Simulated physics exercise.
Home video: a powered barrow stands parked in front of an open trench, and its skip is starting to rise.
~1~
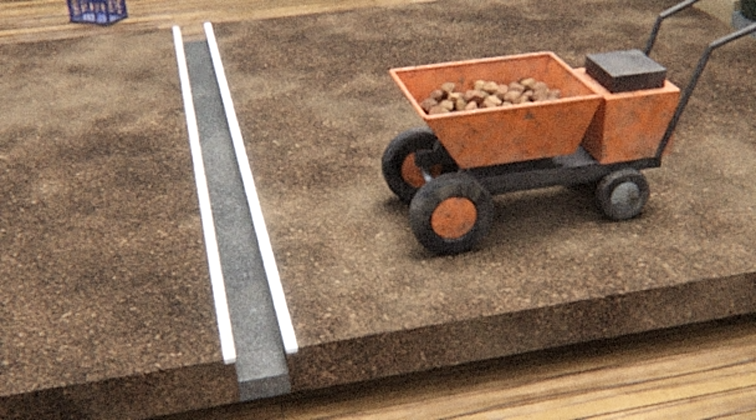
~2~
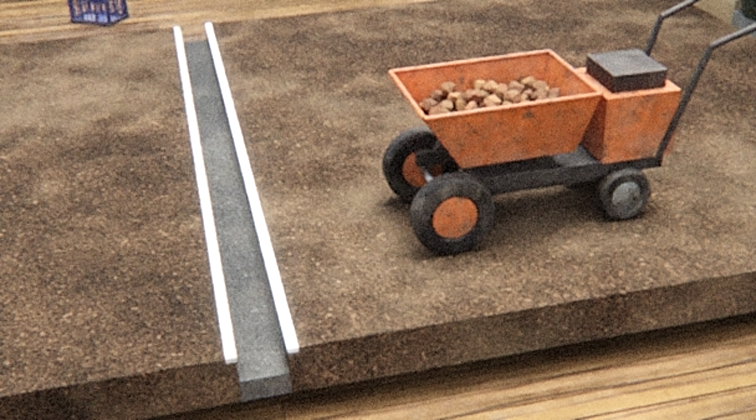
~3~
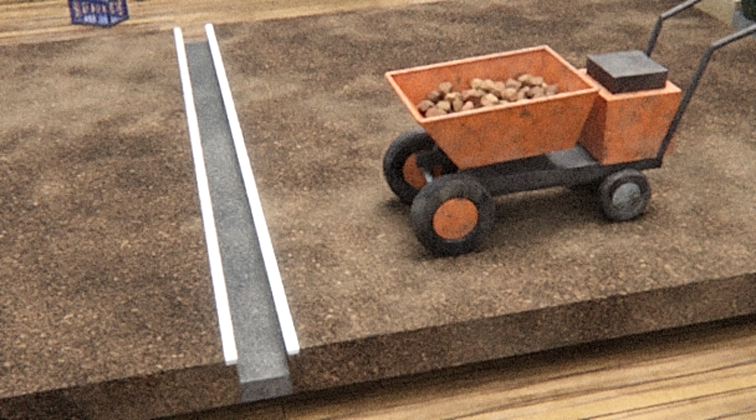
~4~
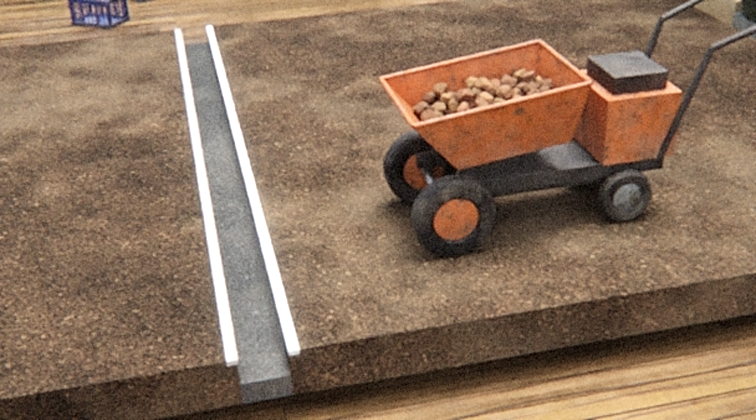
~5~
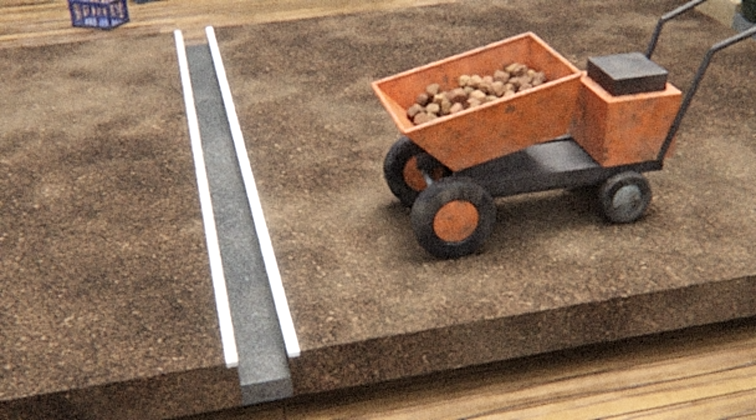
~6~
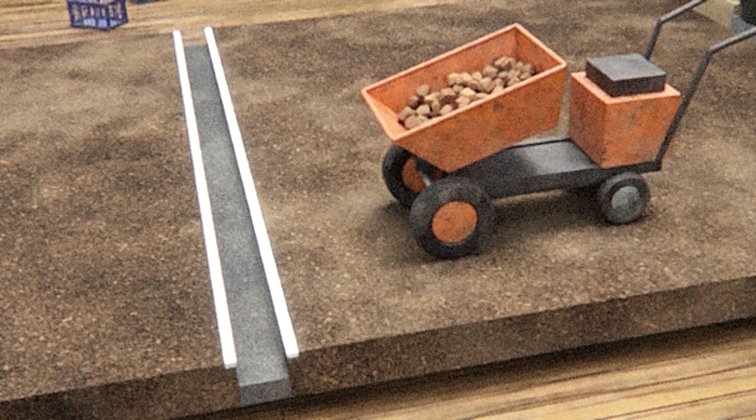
An orange powered barrow stands parked near a trench as its loaded skip tilts leftward.
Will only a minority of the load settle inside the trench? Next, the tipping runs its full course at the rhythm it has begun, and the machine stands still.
Half not reached.
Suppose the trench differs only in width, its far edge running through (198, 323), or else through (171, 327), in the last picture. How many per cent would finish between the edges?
Well, it'd be something like 30 per cent the first time and 30 per cent the second.
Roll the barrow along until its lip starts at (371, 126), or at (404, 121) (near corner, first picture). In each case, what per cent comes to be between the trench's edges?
Close to 70 in a hundred, and close to 50 in a hundred.
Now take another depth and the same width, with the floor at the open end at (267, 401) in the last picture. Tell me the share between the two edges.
Estimated share: Approx. 30 %.
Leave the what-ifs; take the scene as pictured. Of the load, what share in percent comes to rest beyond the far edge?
About 0 %.
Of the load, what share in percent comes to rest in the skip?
Around 5 %.
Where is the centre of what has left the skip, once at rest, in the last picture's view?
Last view, centre at rest - approx. (285, 246).
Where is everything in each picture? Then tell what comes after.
Lip of the skip at (425, 119), level; top of the load at (491, 105), clay clods; first edge of the trench at (281, 305); far edge at (223, 314), the trench under half as wide as the skip, and about half as deep as wide, in the first picture.
Lip of the skip at (424, 119), level; top of the load at (513, 97), in the second picture.
Lip of the skip at (420, 122), tipped barely; top of the load at (510, 96), in the third picture.
Lip of the skip at (414, 127), tipped a little; top of the load at (505, 93), in the fourth picture.
Lip of the skip at (405, 133), tipped a little; top of the load at (508, 93), in the fifth picture.
Lip of the skip at (393, 140), tipped clearly; top of the load at (499, 93); first edge of the trench at (281, 310); far edge at (223, 319), in the sixth picture.
Soon, skip tipped steeply; all in the skip.
A while on, skip tipped right over; most in the skip; about a quarter short of the trench; a stray few falling.
Towards the end, skip tipped right over; a small part in the skip; about two thirds short of the trench; about a third in or heaped over the trench.
Finally, skip tipped right over; a small part in the skip; about two thirds short of the trench; about a third in or heaped over the trench; none beyond it.
